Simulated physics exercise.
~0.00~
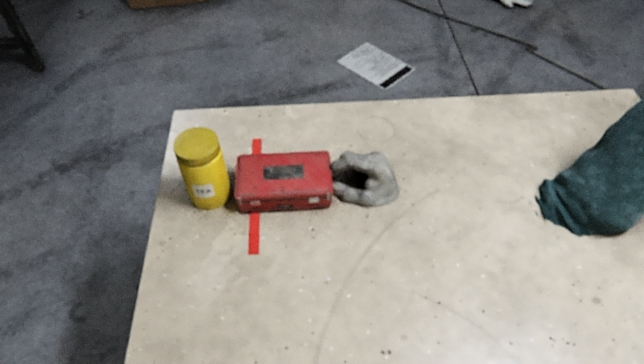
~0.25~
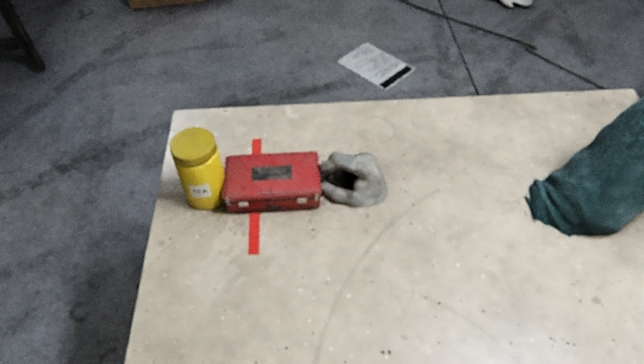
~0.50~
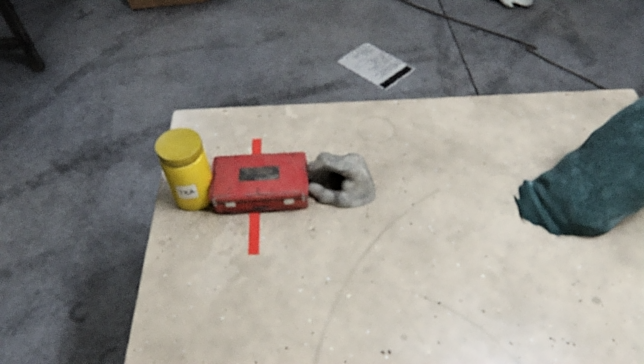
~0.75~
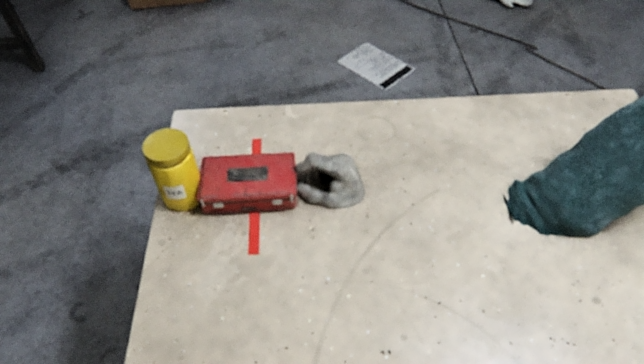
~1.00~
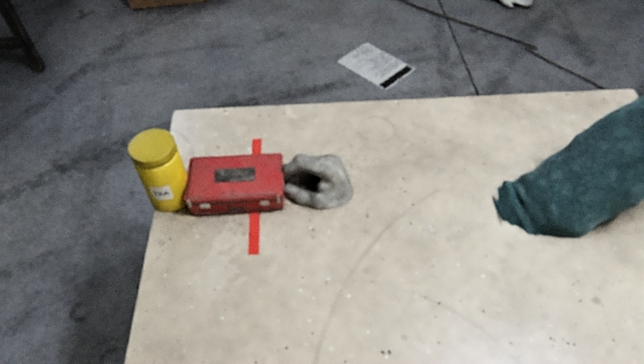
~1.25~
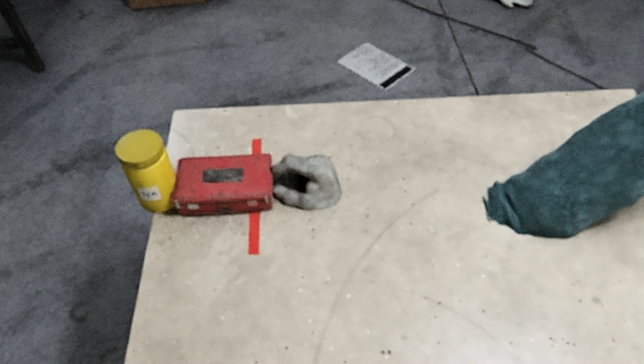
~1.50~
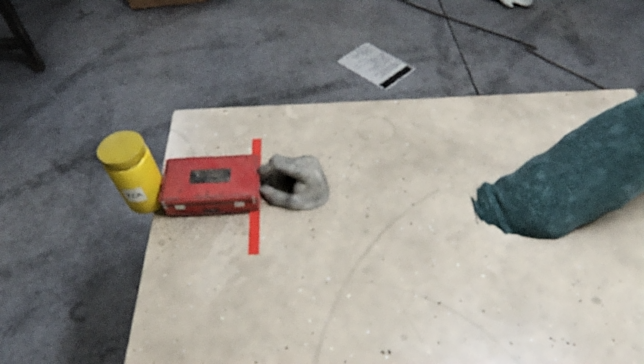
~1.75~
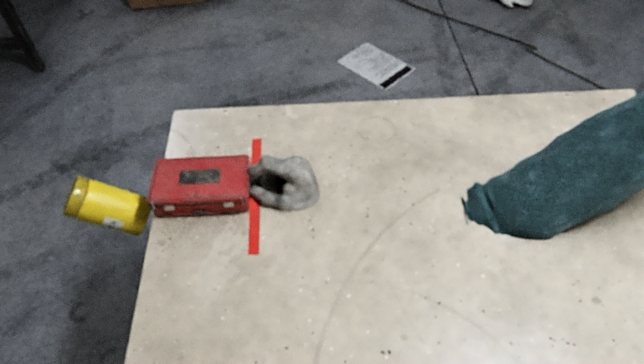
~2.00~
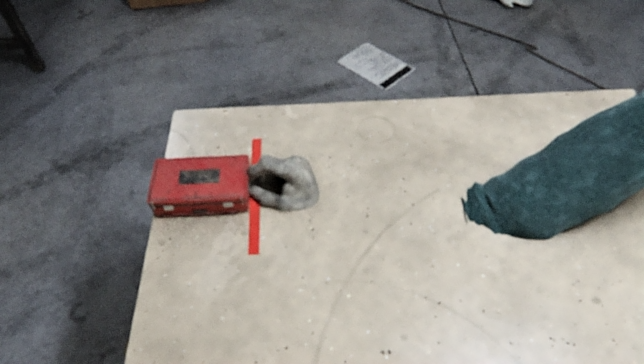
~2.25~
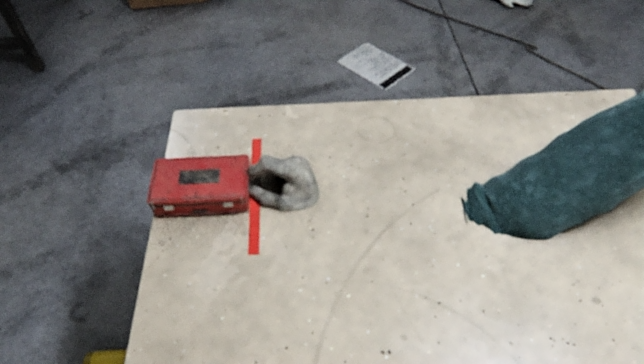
On a pale tabletop marked with a strip of red tape, a gray hand pushed a red case left against a yellow jar until the jar tipped over the edge and fell to the floor, while the case stayed at the table's edge.
